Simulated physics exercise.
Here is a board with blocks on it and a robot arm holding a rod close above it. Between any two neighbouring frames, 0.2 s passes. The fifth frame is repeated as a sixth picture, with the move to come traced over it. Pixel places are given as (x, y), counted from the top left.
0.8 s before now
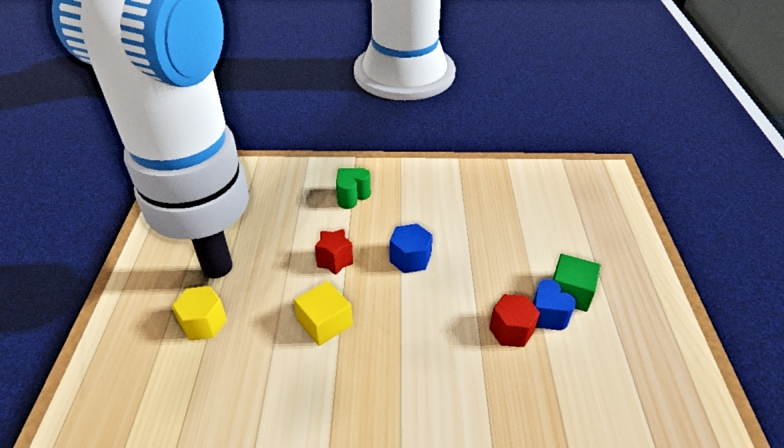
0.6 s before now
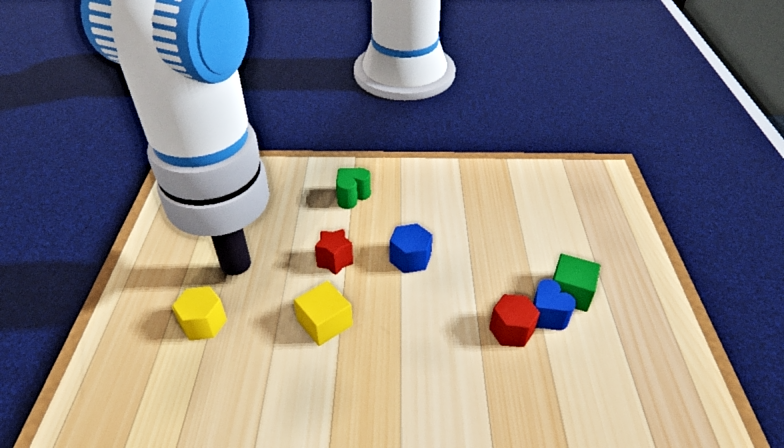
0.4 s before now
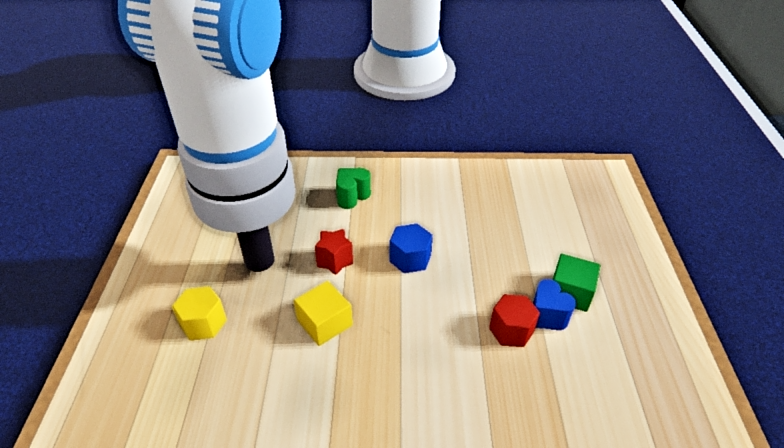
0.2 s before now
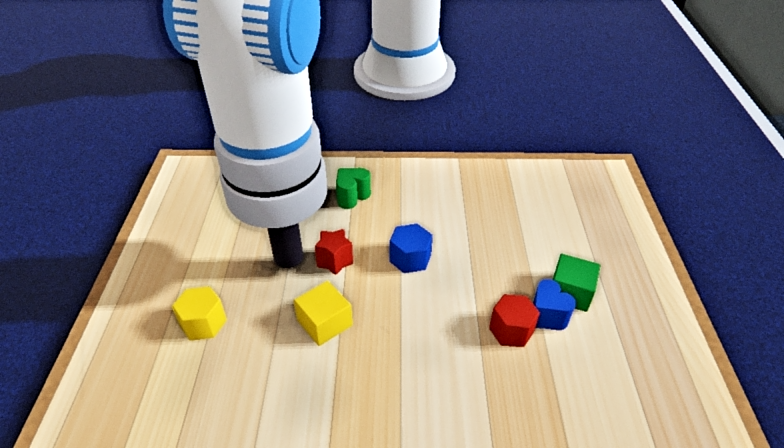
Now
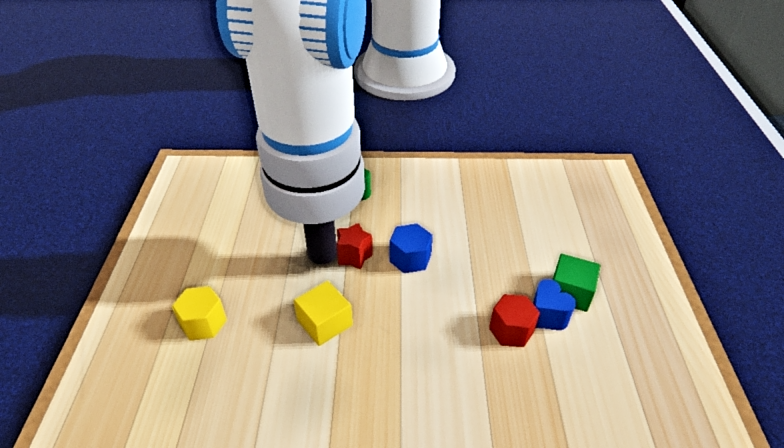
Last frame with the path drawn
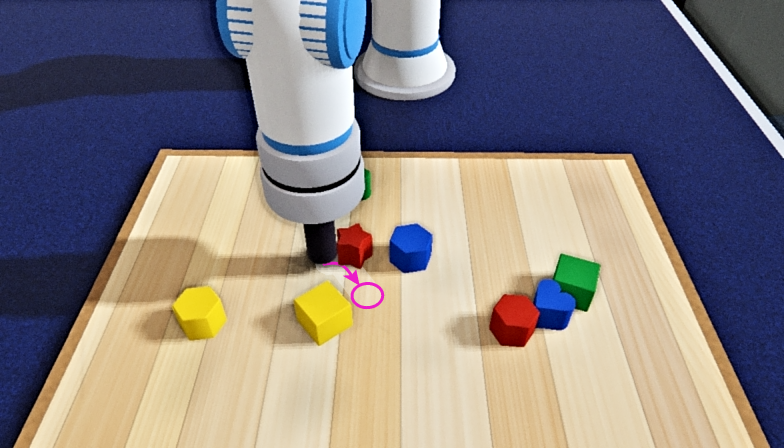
A white and blue robot arm with a black rod slides steadily rightward over a wooden board on a blue surface, seen from a fixed, raised view. On the board sit two yellow blocks at left, a red star, a green block and a blue block near the middle, and a red, blue and green cluster at right. The rod reaches the red star and pushes it slightly right, toward the blue block.
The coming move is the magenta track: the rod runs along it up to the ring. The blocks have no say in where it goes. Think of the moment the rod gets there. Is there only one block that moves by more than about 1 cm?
The answer is yes.
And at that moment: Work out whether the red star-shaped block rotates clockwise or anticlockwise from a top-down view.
It spins anti-clockwise.
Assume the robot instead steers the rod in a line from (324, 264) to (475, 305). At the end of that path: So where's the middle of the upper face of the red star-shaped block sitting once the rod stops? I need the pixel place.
The top centre is at (373, 234).
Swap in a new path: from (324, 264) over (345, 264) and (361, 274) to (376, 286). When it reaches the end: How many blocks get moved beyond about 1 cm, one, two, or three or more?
The number of blocks that move over 1 cm is one.
The line goes from (324, 264) through (344, 267) and (356, 281) to (367, 295).
The first path, step by step. Halfway along, rod (350, 263); red star-shaped block (368, 234), turned 40° anticlockwise.
At the end, rod (367, 285); yellow square unmoved; red star-shaped block (368, 234), turned 40° anticlockwise.
